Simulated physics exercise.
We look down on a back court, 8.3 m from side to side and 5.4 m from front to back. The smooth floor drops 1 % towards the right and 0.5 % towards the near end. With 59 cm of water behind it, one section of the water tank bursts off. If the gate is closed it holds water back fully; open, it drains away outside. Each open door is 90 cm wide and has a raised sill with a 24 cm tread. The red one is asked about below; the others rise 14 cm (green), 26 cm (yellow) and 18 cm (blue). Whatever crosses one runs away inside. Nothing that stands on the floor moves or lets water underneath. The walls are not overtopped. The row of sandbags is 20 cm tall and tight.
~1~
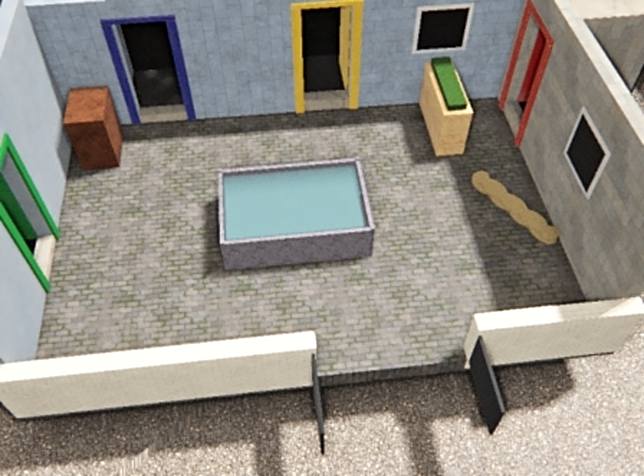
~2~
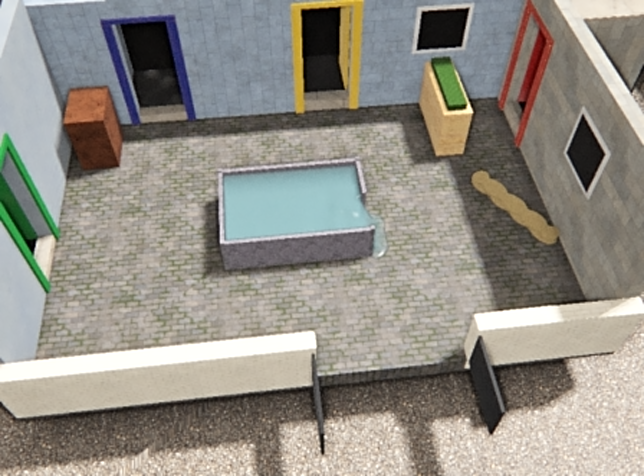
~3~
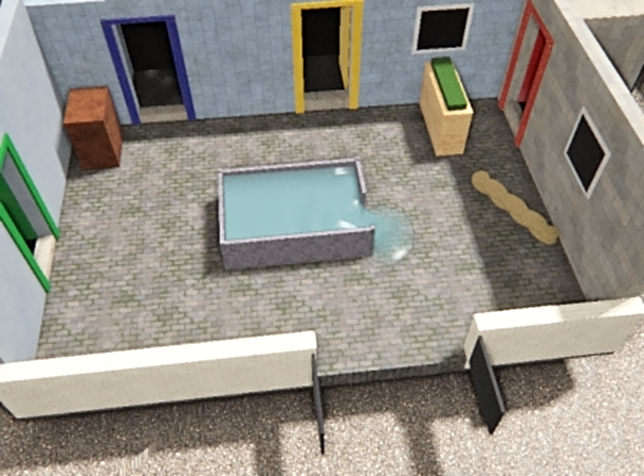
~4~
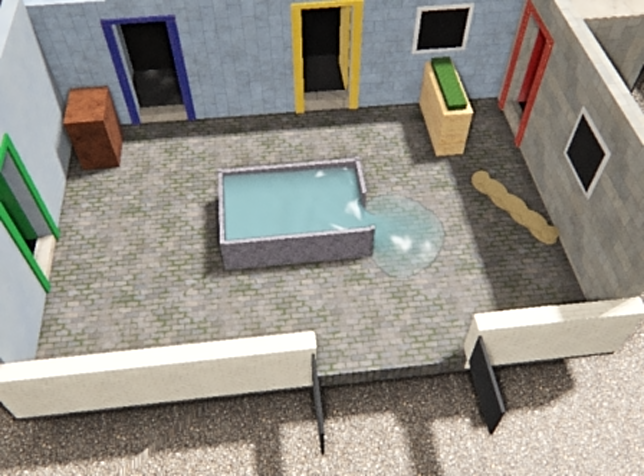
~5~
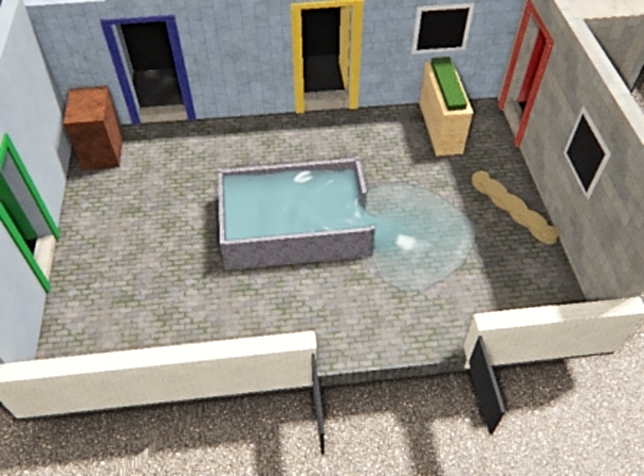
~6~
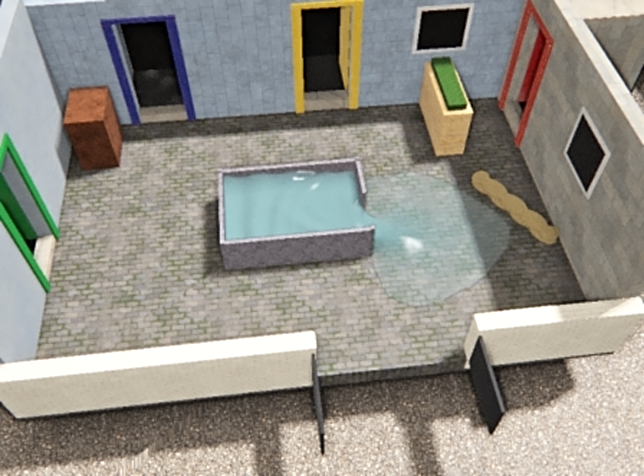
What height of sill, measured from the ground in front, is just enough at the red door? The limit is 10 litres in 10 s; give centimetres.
Some 7 cm above the ground.
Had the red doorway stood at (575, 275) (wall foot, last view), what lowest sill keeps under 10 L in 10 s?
Roughly 23 cm.
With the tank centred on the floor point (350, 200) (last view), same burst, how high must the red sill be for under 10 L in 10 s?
About 9.5 cm.
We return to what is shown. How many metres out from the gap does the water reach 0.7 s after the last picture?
About 3.6 m.
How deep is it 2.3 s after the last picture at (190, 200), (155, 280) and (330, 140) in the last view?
Roughly 0, 0 and 0 cm, in turn.
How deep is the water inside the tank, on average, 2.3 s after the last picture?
Roughly 30 cm on average.
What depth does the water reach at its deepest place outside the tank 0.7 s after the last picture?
Roughly 32 cm.
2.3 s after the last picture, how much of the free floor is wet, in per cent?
Near 25 per cent is wet.
Then, 0.7 s after the last picture water covers 20 % of the floor, deepest (32 cm) near (374, 236); it has not reached the red door.
Then, 2.3 s after the last picture water covers 25 % of the floor, deepest (31 cm) near (563, 273); 8 cm at the red door, 0 litres in over its 22 cm sill.
Then, 9.3 s after the last picture water covers 70 % of the floor, deepest (12 cm) near (588, 332); 8 cm at the red door, 0 litres in over its 22 cm sill.
At the red door as built, the water peaked near 10 cm, 1.9 s after the last picture.
Run again over the same 10 s with other heights there, 16 litres in over 6 cm, 4 litres over 8 cm. The limit of 10 litres is kept from about 7 cm up.
